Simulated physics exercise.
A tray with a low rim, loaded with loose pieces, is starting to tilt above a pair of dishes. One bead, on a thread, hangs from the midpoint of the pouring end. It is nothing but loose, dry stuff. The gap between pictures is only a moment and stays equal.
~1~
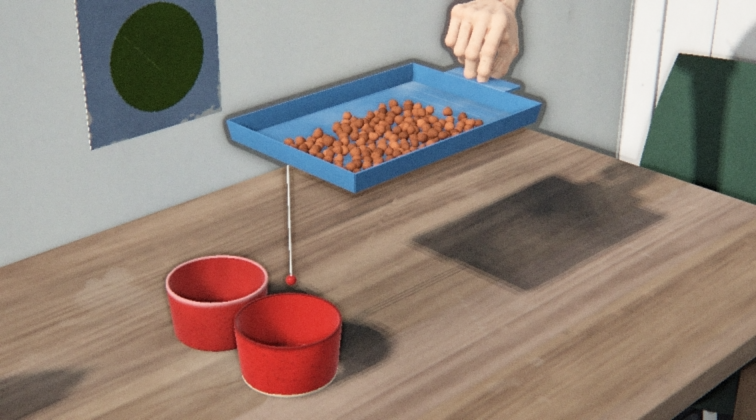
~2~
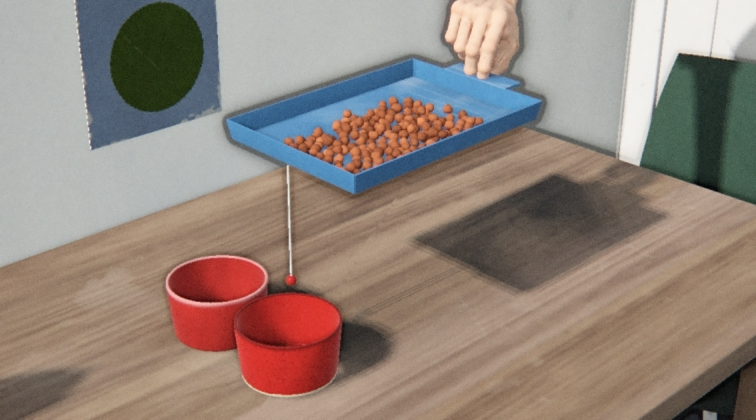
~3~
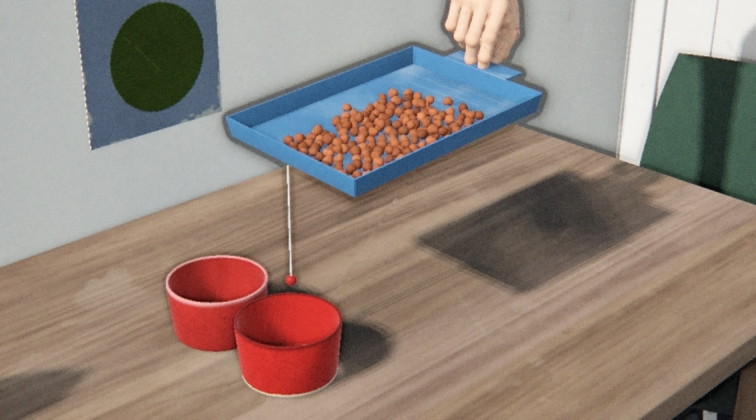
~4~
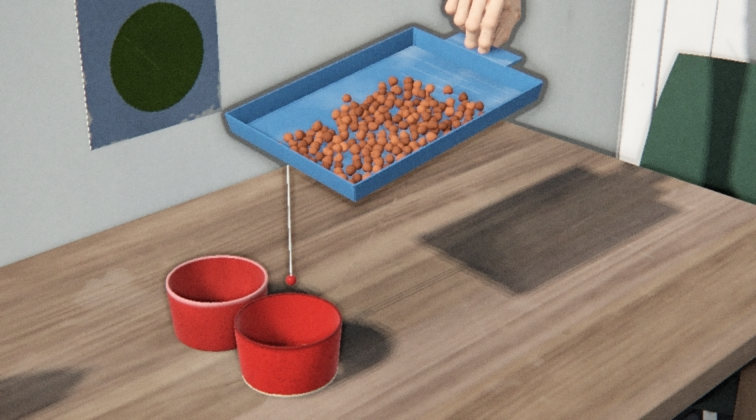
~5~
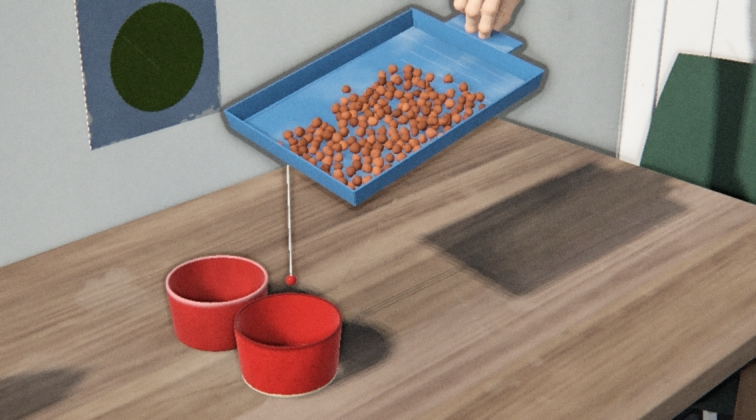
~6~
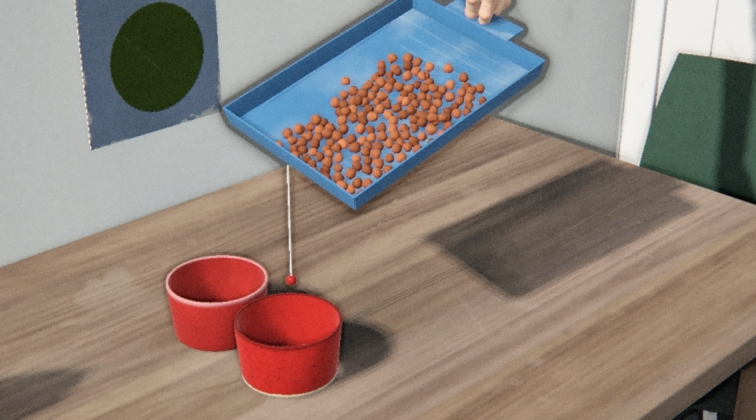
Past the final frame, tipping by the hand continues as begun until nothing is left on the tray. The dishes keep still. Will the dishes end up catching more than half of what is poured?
No, the caught share falls below half.
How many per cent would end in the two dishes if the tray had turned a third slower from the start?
That comes to about 30 in every hundred.
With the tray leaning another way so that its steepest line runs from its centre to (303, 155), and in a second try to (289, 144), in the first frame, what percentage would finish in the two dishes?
The first comes to 40 %, while the second comes to 70 %.
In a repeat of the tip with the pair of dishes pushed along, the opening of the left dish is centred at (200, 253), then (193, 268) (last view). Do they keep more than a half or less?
First place: Short of half; second place: Short of half.
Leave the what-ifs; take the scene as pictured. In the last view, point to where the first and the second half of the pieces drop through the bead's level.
Around (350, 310) first; around (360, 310) second.
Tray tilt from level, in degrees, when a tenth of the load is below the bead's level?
Near 115 degrees.
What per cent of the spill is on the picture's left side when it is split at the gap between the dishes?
Near 0 in a hundred.
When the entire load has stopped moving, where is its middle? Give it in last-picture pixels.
About (345, 384).
Soon, tray tipped steeply; nearly all on the tray; a stray few in the air.
A while on, tray tipped past a quarter turn; nearly all on the tray; a stray few in the right dish; a stray few outside both.
Towards the end, tray tipped past a quarter turn; about a third in the right dish; about two thirds outside both.
Finally, tray tipped past a quarter turn; about a third in the right dish; none in the left dish; about two thirds outside both.
